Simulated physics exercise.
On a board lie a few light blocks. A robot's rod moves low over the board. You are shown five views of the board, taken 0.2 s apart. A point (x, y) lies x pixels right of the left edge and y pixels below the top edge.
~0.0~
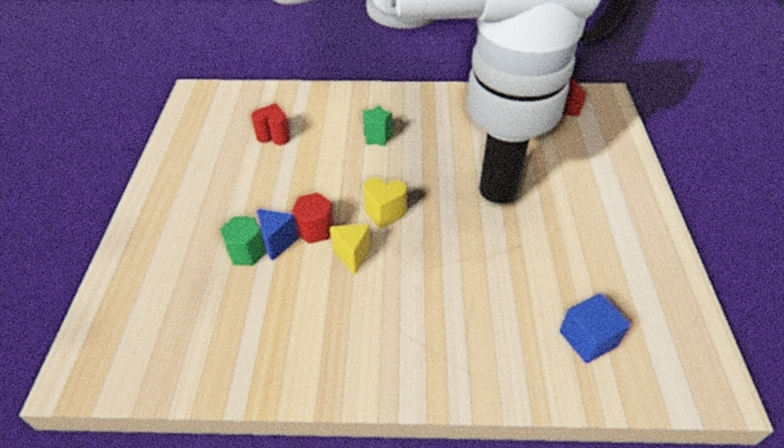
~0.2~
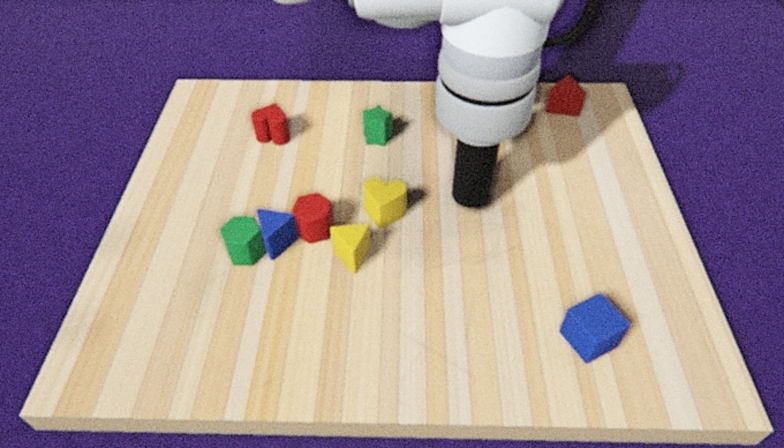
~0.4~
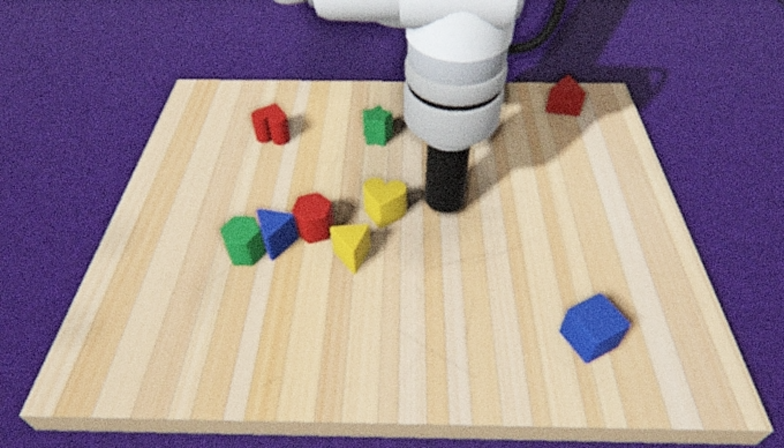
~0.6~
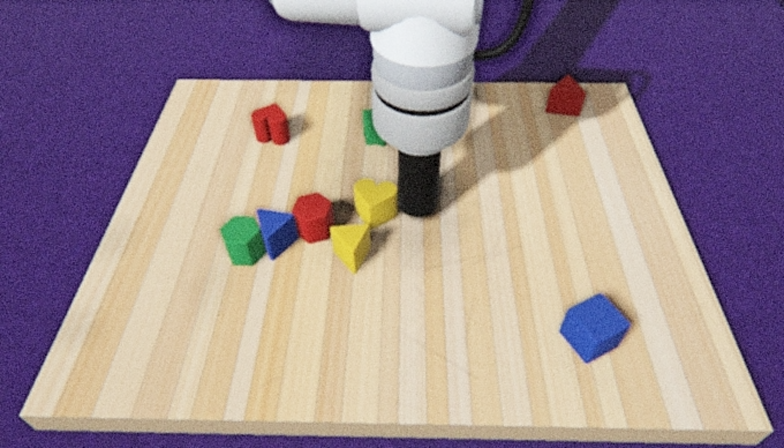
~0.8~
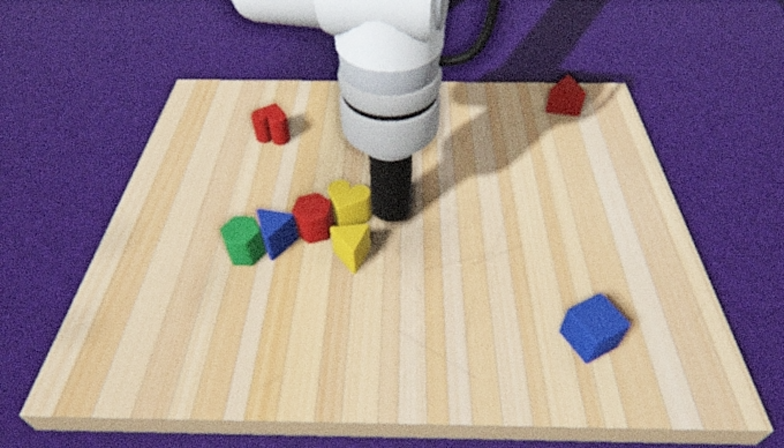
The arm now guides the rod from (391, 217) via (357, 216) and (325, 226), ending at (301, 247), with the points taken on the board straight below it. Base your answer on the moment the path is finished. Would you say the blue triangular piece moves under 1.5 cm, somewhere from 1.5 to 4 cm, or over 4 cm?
The shift is from 1.5 to 4 cm.
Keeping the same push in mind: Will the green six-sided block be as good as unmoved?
No, I don't think so.
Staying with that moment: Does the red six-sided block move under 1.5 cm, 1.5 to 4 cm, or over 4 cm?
If I had to pick, the red six-sided block travels beyond 4 cm here.
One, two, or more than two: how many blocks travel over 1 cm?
My prediction: No fewer than three blocks.
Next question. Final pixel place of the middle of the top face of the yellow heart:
Around pixel (290, 183).
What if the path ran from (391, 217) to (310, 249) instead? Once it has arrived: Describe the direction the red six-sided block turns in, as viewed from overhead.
It makes a counterclockwise turn.
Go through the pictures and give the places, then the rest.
Tip of the rod at (498, 190), middles of tops, green six-sided block at (240, 229), blue triangular piece at (272, 220), red six-sided block at (312, 206), yellow heart at (384, 189), in the first frame.
Rod at (471, 195), nothing pushed, in the second frame.
Rod at (444, 199), nothing pushed, in the third frame.
Rod at (418, 203), yellow heart at (375, 190), in the fourth frame.
Rod at (391, 208), green six-sided block at (240, 229), blue triangular piece at (272, 220), red six-sided block at (312, 206), yellow heart at (347, 192), in the fifth frame.
On the path given first. One third of the way, rod at (354, 207); green six-sided block at (229, 232), turned 20° clockwise; blue triangular piece at (260, 231), turned 15° clockwise; red six-sided block at (282, 209), turned 65° anticlockwise; yellow heart at (311, 186), turned 20° clockwise.
Two thirds of the way, rod at (322, 218); green six-sided block at (228, 233), turned 20° clockwise; blue triangular piece at (260, 231); red six-sided block at (276, 208), turned 85° anticlockwise; yellow heart at (291, 183), turned 55° clockwise.
At the end, rod at (299, 238); green six-sided block at (214, 238), turned 30° clockwise; blue triangular piece at (248, 238); red six-sided block at (261, 213), turned 55° anticlockwise; yellow heart at (290, 183), turned 60° clockwise.
